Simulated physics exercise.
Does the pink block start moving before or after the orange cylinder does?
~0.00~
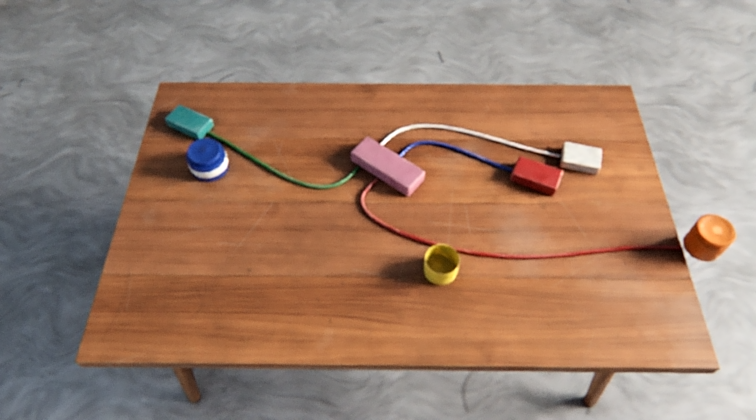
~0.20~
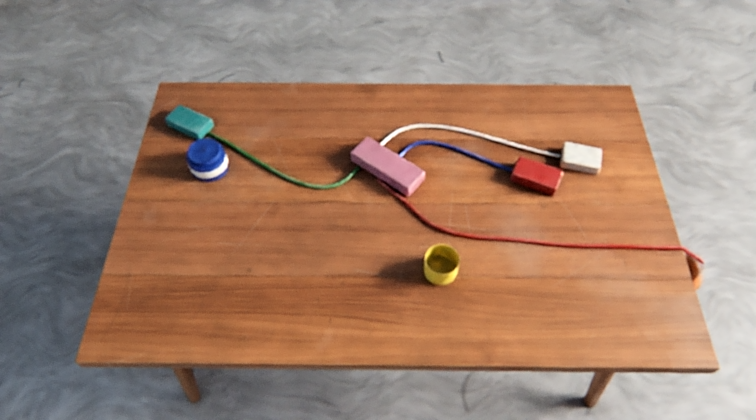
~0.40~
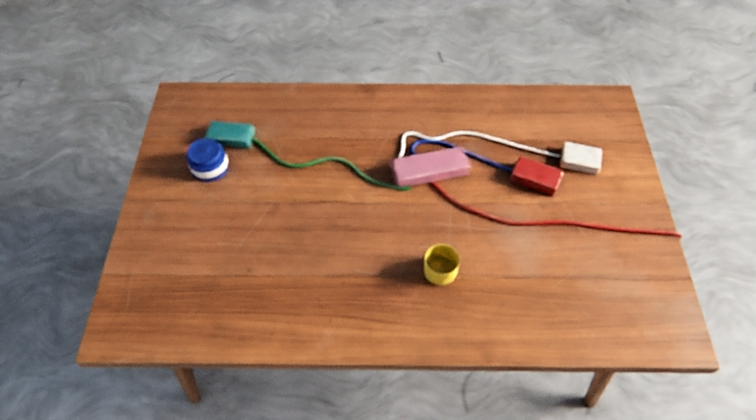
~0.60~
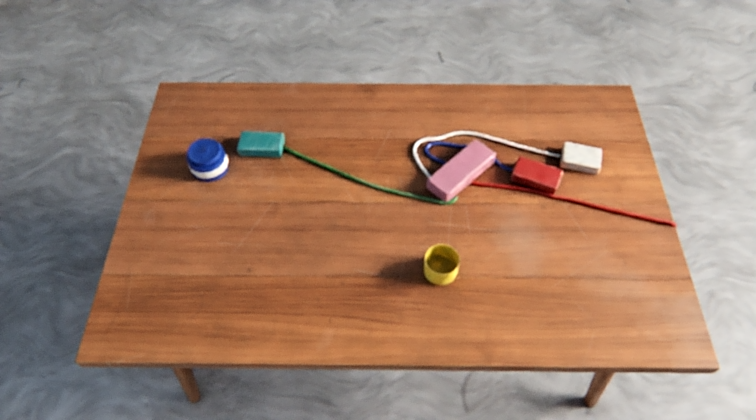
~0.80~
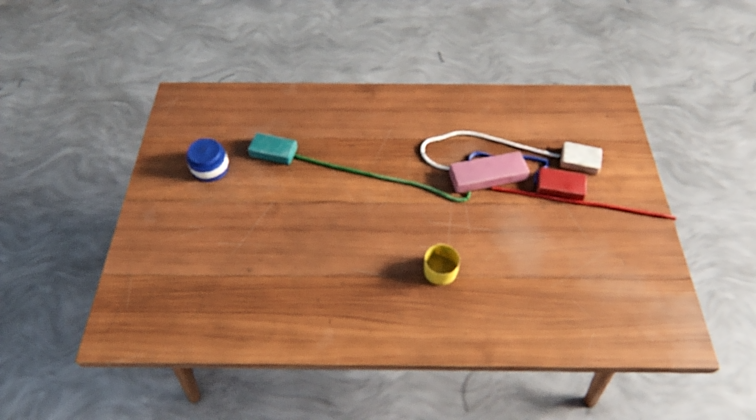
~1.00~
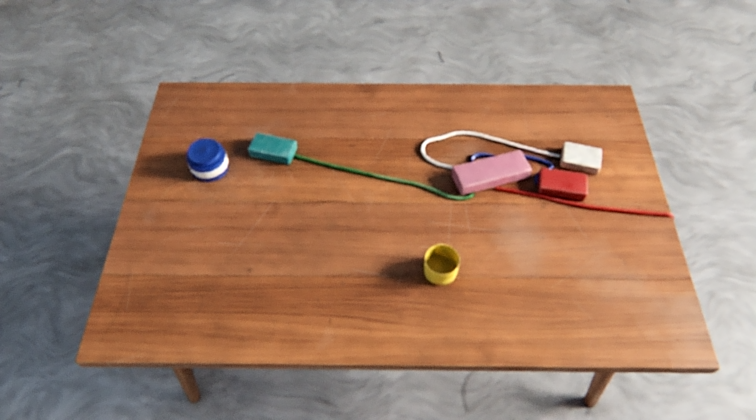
The pink block starts moving after the orange cylinder. The cylinder is already dropping past the right edge while the pink block is still in its place.
An orange cylinder falls off the table, dragging pink and teal blocks right until they stop.
